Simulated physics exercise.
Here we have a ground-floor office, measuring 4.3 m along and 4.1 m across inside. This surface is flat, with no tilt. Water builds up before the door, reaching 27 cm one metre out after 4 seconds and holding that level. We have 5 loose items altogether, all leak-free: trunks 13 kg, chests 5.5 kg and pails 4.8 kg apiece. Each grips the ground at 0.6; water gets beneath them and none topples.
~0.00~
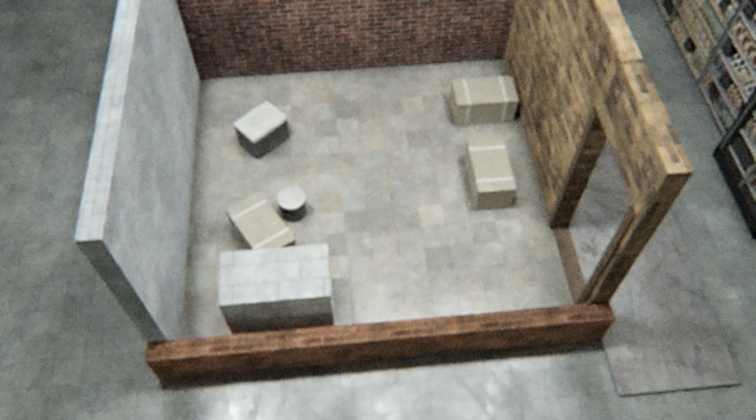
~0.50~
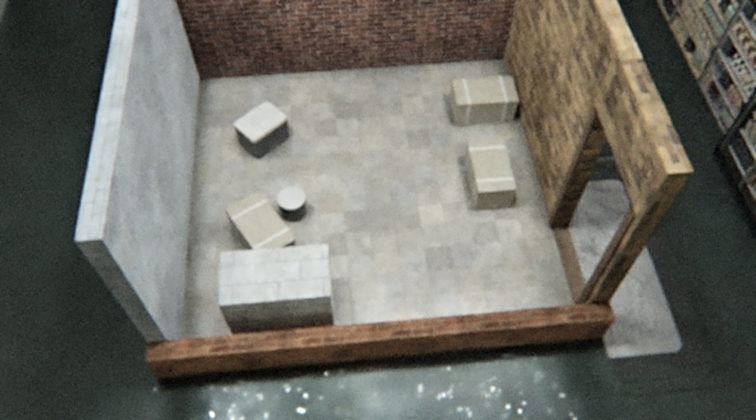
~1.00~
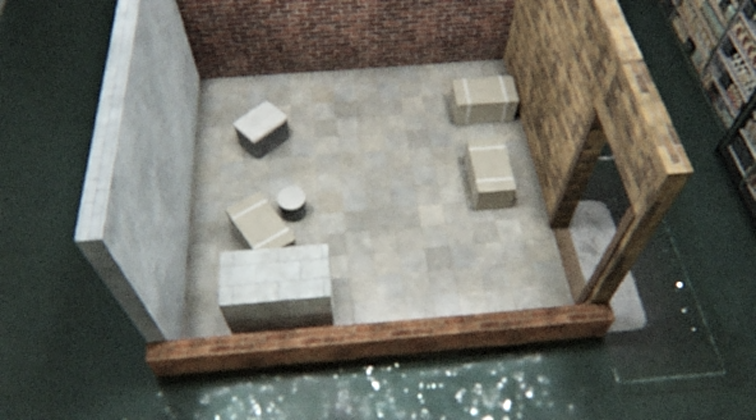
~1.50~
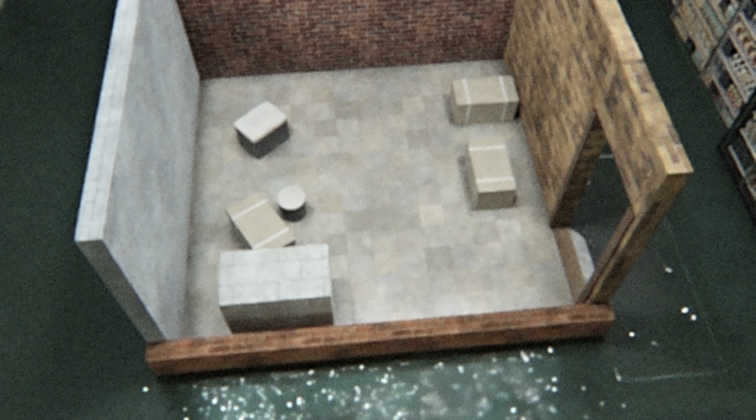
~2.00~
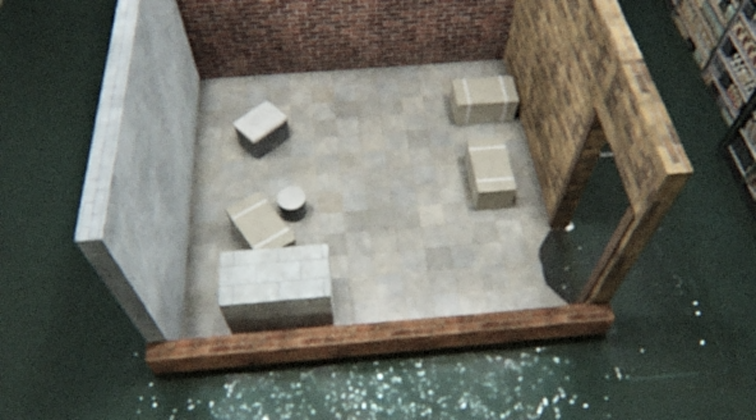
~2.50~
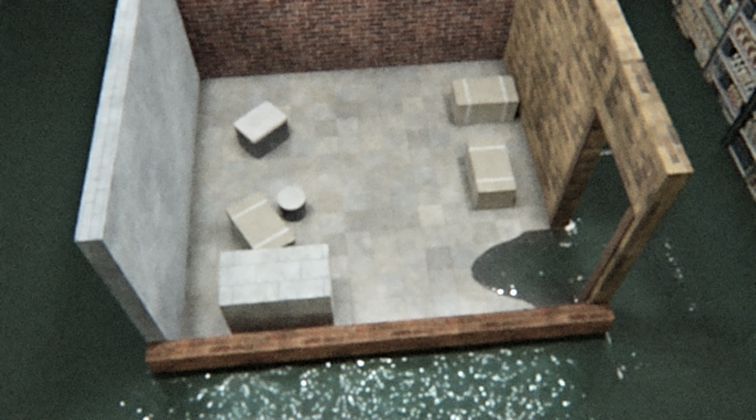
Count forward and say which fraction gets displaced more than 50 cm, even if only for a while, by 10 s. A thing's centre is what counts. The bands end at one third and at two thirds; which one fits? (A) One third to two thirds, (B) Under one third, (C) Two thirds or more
One third to two thirds (A).
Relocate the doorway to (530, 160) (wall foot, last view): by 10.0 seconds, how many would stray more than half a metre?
Then 4 of them would.
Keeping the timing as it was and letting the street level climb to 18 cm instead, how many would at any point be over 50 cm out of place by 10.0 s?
I count 3 of them in that case.
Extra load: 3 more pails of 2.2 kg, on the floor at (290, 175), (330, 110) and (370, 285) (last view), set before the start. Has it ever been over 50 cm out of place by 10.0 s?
Taking them in the given order: Greater, then greater, then greater.
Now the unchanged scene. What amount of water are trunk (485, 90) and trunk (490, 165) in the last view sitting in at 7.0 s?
About 0 and 2 cm.
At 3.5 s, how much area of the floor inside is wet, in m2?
At that time the wet patch spans about 3.5 m2.
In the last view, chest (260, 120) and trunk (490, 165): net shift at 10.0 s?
In turn: 250 cm, 0 cm.
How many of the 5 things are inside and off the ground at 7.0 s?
At that moment it comes to 2.
After 3.5 s 0 of 5 are over 50 cm from their spots; 0 afloat.
After 4.5 s 0 of 5 are over 50 cm from their spots; 0 afloat.
After 7.0 s 3 of 5 are over 50 cm from their spots; 2 afloat.
After 10.0 s 2 of 5 are over 50 cm from their spots, and 3 have been at some point; 3 afloat.
